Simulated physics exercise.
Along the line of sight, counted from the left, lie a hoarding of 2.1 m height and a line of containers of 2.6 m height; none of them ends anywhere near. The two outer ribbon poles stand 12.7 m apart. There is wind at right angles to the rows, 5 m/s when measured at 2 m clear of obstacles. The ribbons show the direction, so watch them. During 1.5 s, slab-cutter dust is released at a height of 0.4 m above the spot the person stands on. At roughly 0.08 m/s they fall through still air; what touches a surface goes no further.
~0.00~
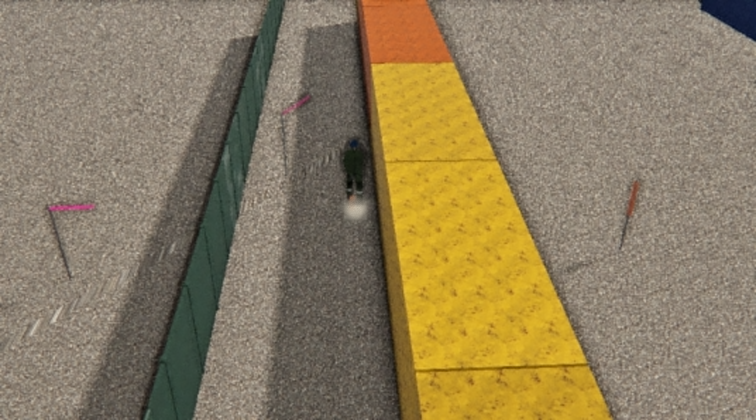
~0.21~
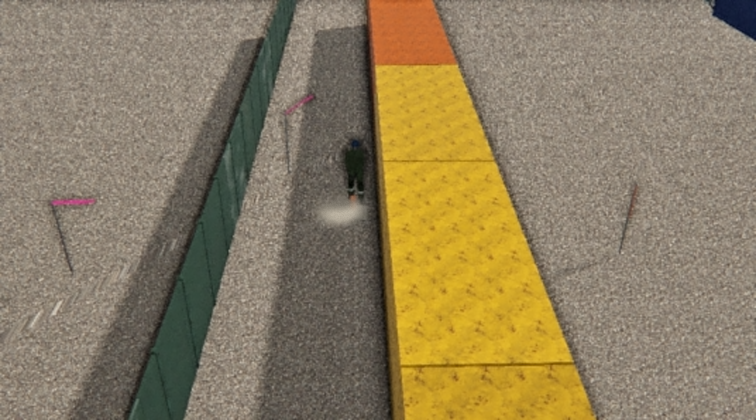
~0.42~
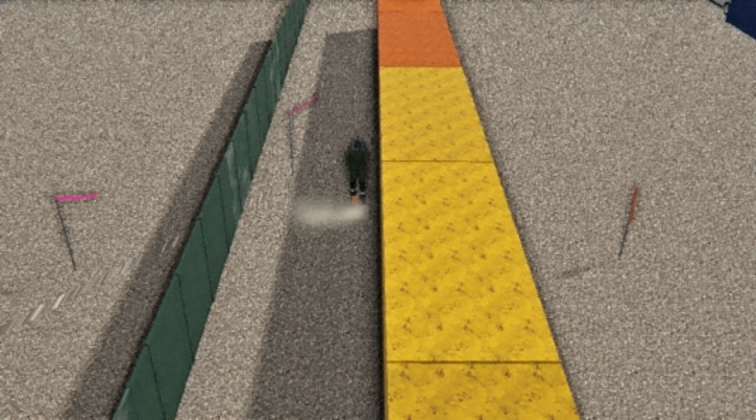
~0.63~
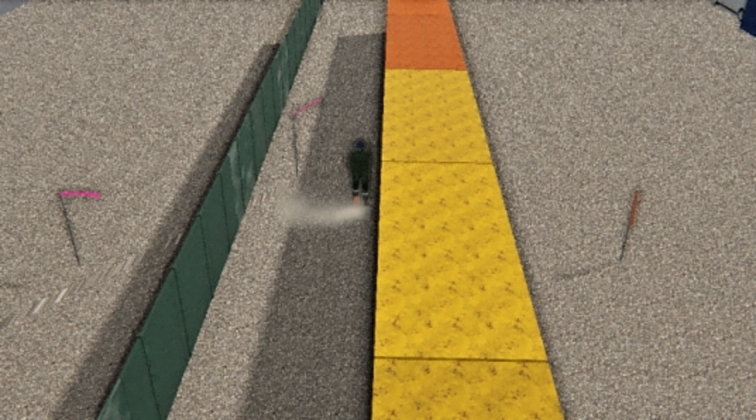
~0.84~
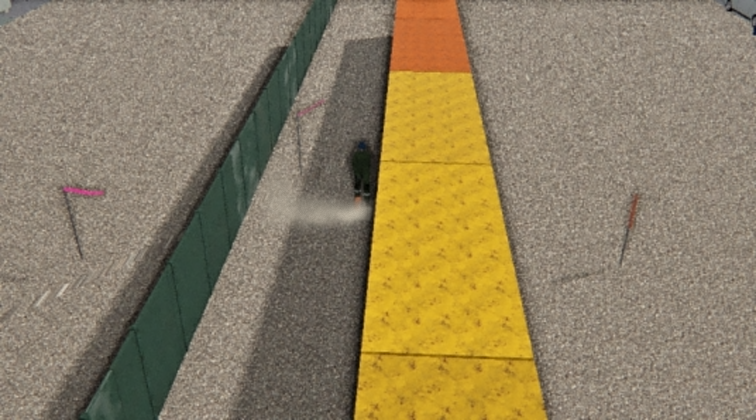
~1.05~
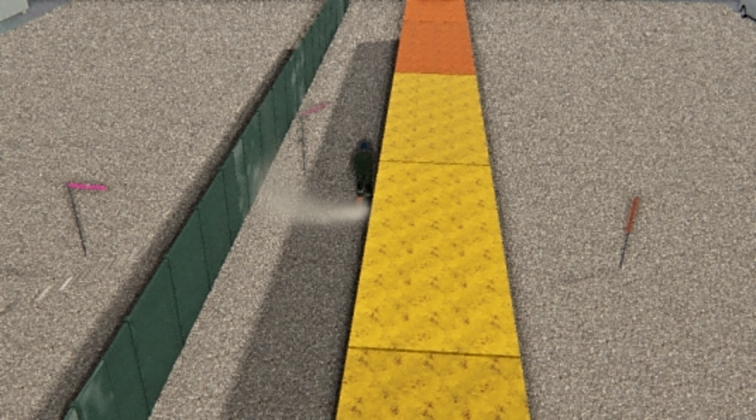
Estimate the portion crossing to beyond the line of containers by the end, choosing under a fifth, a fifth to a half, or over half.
My estimate is a fifth to a half.
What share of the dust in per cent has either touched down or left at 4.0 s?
My guess would be close to 40 percent.
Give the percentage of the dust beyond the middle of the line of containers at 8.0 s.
Some 30 per cent.
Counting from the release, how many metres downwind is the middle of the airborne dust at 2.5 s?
Roughly 2.0 m.
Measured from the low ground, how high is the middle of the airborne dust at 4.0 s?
About 2.0 m high.
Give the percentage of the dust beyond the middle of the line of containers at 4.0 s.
15 per cent or so.
After 2.5 s, 23 % is no longer flying here, and 1 % is beyond the line of containers; the middle of what still flies is 1.8 m above the low ground, near (275, 153).
After 4.0 s, 38 % is no longer flying here, and 14 % is beyond the line of containers; the middle of what still flies is 1.9 m above the low ground, near (354, 153).
After 8.0 s, 58 % is no longer flying here, and 28 % is beyond the line of containers.
After 20.0 s, 95 % is no longer flying here, and 35 % is beyond the line of containers.
After 45.0 s, 100 % is no longer flying here, and 35 % is beyond the line of containers.
